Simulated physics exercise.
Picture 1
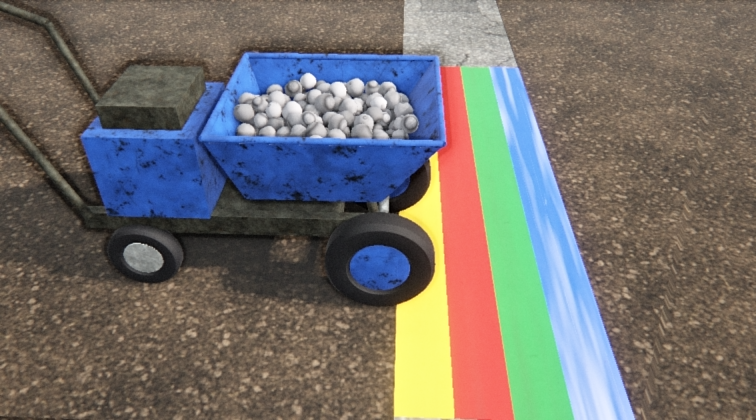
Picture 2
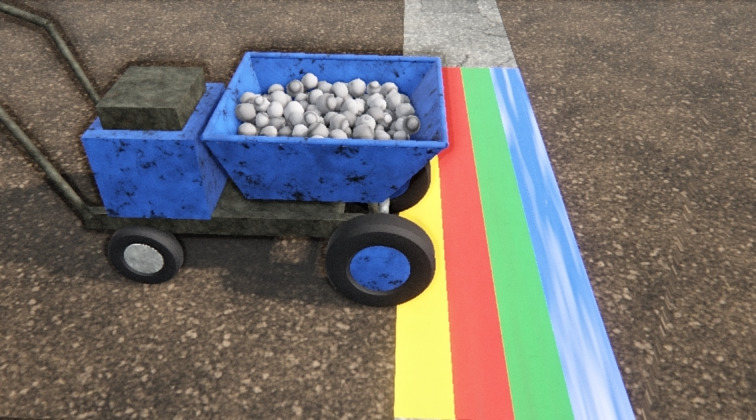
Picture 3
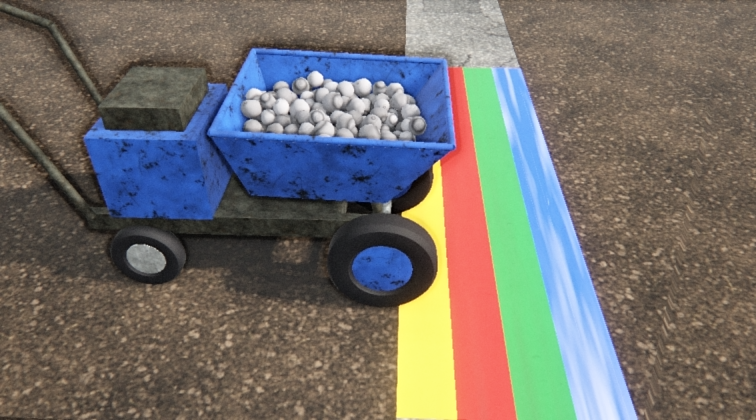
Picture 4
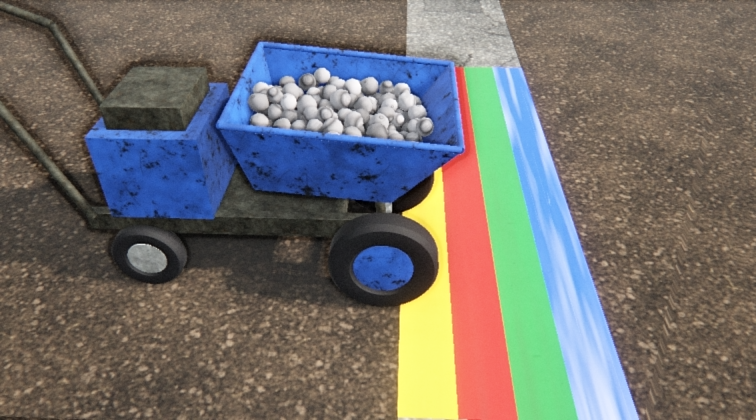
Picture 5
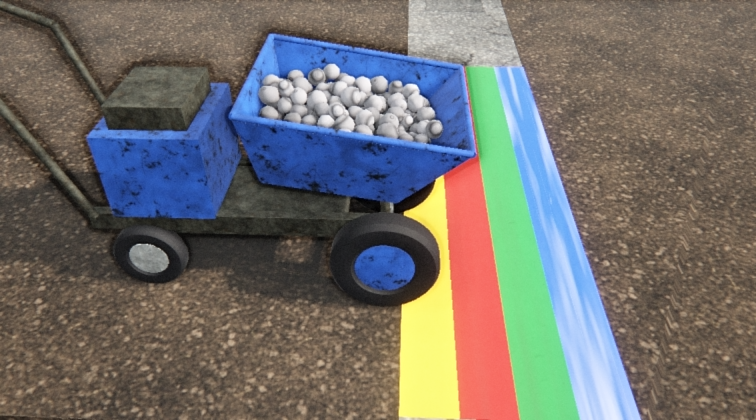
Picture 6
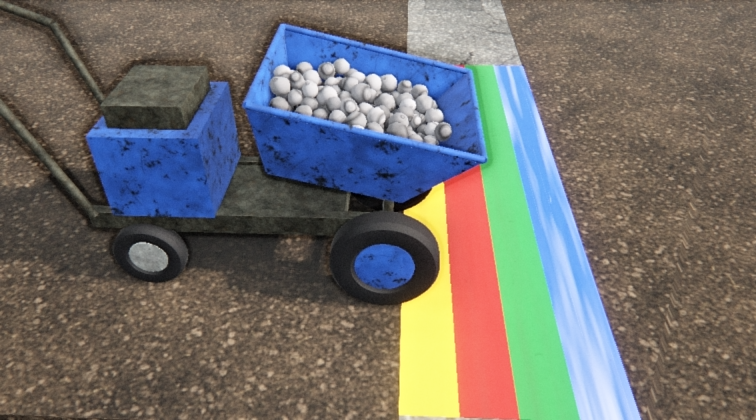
A blue skip of round grey cobbles tilts slightly forward over a striped pad.
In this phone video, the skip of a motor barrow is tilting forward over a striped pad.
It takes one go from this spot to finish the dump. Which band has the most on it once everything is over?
Blue.
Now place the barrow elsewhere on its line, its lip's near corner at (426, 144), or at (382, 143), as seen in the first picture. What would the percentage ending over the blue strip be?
30 % and 30 %.
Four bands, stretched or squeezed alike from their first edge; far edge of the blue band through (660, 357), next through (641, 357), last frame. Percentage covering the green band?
The first one comes out at 30 percent, while the second comes out at 30 percent.
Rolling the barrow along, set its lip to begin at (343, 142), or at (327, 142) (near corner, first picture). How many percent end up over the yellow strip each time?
0 % and 10 %.
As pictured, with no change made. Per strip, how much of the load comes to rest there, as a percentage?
Yellow: About 0; red: About 0; green: About 10; blue: About 40.
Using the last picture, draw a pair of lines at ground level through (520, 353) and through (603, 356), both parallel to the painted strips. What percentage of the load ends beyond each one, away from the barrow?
Roughly 80 per cent, then roughly 40 per cent.
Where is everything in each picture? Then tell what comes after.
In the first picture, lip of the skip at (443, 144), level; top of the load at (325, 103), round cobbles; yellow strip at (423, 344); red strip at (476, 346); green strip at (530, 347); blue strip at (585, 349).
In the second picture, lip of the skip at (445, 146), level; top of the load at (327, 104).
In the third picture, lip of the skip at (452, 148), tipped barely; top of the load at (318, 113).
In the fourth picture, lip of the skip at (461, 151), tipped barely; top of the load at (325, 110).
In the fifth picture, lip of the skip at (473, 155), tipped a little; top of the load at (317, 101).
In the sixth picture, lip of the skip at (484, 160), tipped a little; top of the load at (327, 96); yellow strip at (428, 343); red strip at (481, 344); green strip at (535, 346); blue strip at (590, 348).
Soon, skip tipped steeply; all in the skip.
A while on, skip tipped steeply; most in the skip; a small part over the green strip; about a quarter over the blue strip; a stray few off the paint.
Towards the end, skip tipped right over; about a quarter in the skip; a stray few over the red strip; a small part over the green strip; about a third over the blue strip; about a quarter off the paint.
Finally, skip tipped right over; about a quarter in the skip; none over the yellow strip; a stray few over the red strip; a small part over the green strip; about a third over the blue strip; about a quarter off the paint.
